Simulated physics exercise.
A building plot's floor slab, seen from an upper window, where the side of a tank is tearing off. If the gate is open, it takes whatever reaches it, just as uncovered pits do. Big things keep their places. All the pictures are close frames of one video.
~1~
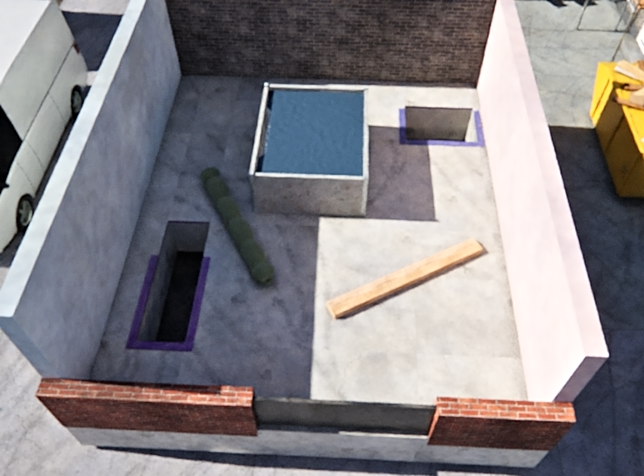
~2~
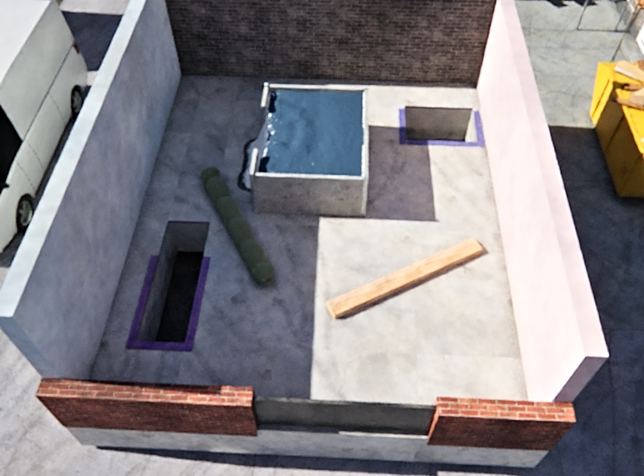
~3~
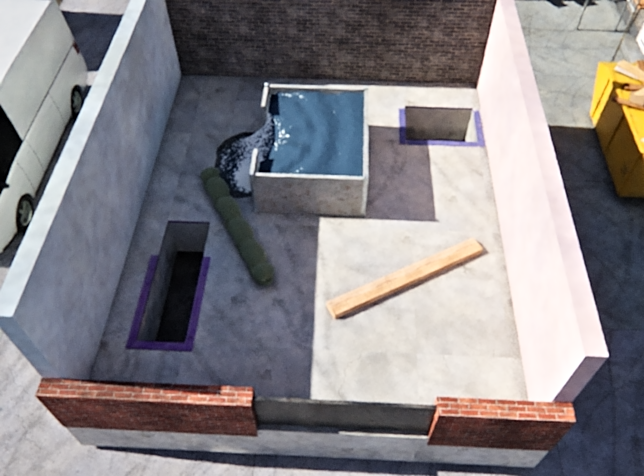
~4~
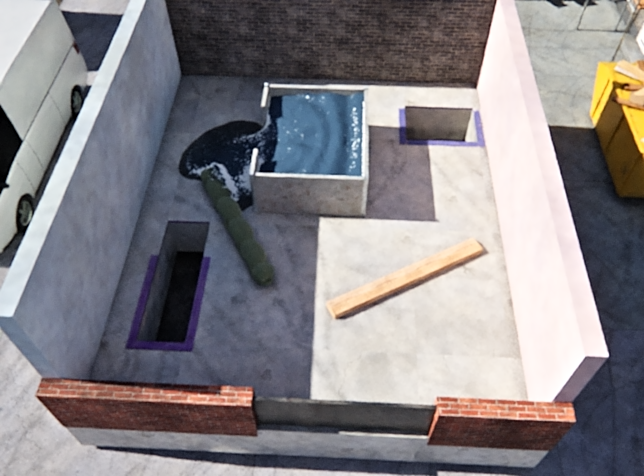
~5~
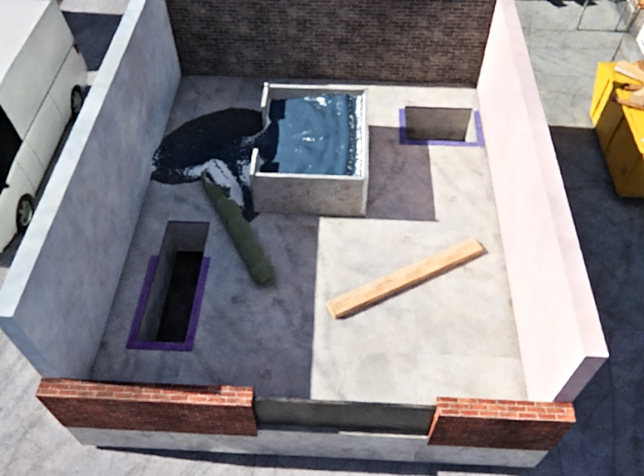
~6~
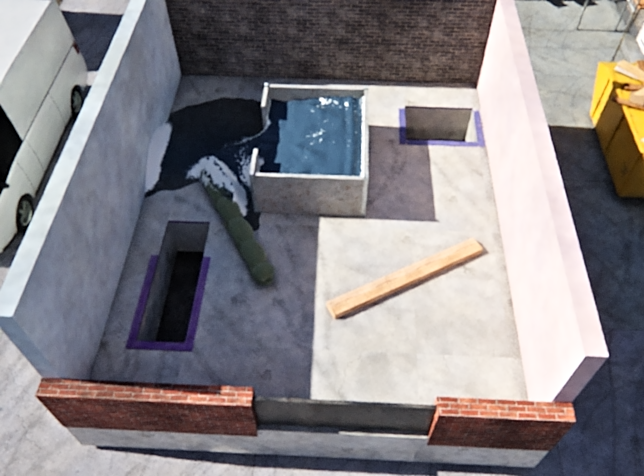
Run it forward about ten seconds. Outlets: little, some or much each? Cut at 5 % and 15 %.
The gate: Little. The purple pit: Much. The blue pit: Much.
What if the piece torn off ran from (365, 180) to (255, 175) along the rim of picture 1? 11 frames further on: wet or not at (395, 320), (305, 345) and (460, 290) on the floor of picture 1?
Listed in order, they come out sitting in a pool, sitting in a pool and sitting in a pool.
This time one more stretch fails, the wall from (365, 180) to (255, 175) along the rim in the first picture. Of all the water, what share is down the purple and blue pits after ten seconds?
I'd say the purple pit gets around 25 percent and the blue pit around 15 percent.
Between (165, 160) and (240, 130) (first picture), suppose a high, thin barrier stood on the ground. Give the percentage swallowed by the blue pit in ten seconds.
About 6 percent goes into the blue pit.
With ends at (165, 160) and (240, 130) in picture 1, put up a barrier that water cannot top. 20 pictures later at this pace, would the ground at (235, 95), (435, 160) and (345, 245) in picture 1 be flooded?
Taken in turn, the three points are soaked, unsoaked and soaked.
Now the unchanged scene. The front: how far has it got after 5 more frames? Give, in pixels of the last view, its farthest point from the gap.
The wet edge reaches furthest near (115, 298).
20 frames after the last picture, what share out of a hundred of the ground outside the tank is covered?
Around 50 percent.
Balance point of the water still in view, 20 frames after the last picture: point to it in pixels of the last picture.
Around pixel (262, 157) of the last picture.
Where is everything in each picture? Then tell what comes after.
The first picture shows still water in the tank at (313, 132).
In the second picture, the front is at (250, 188), out from the gap at (264, 153).
In the third picture, water pours out at (264, 154) and has run to (228, 143).
In the fourth picture, water pours out at (264, 154) and has run to (189, 151).
In the fifth picture, water pours out at (264, 155) and has run to (161, 145).
In the sixth picture, the front is at (169, 119), out from the gap at (264, 154).
A moment on, water covers 20 % of the floor; the gate 0 %, the purple pit 0 %, the blue pit 0 %.
Next, water covers 35 % of the floor; the gate 0 %, the purple pit 3 %, the blue pit 0 %.
Then, water covers 50 % of the floor; the gate 0 %, the purple pit 9 %, the blue pit 2 %.
Later, water covers 70 % of the floor; the gate 0 %, the purple pit 16 %, the blue pit 12 %.
In the end, water covers 85 % of the floor; the gate 0 %, the purple pit 21 %, the blue pit 26 %.
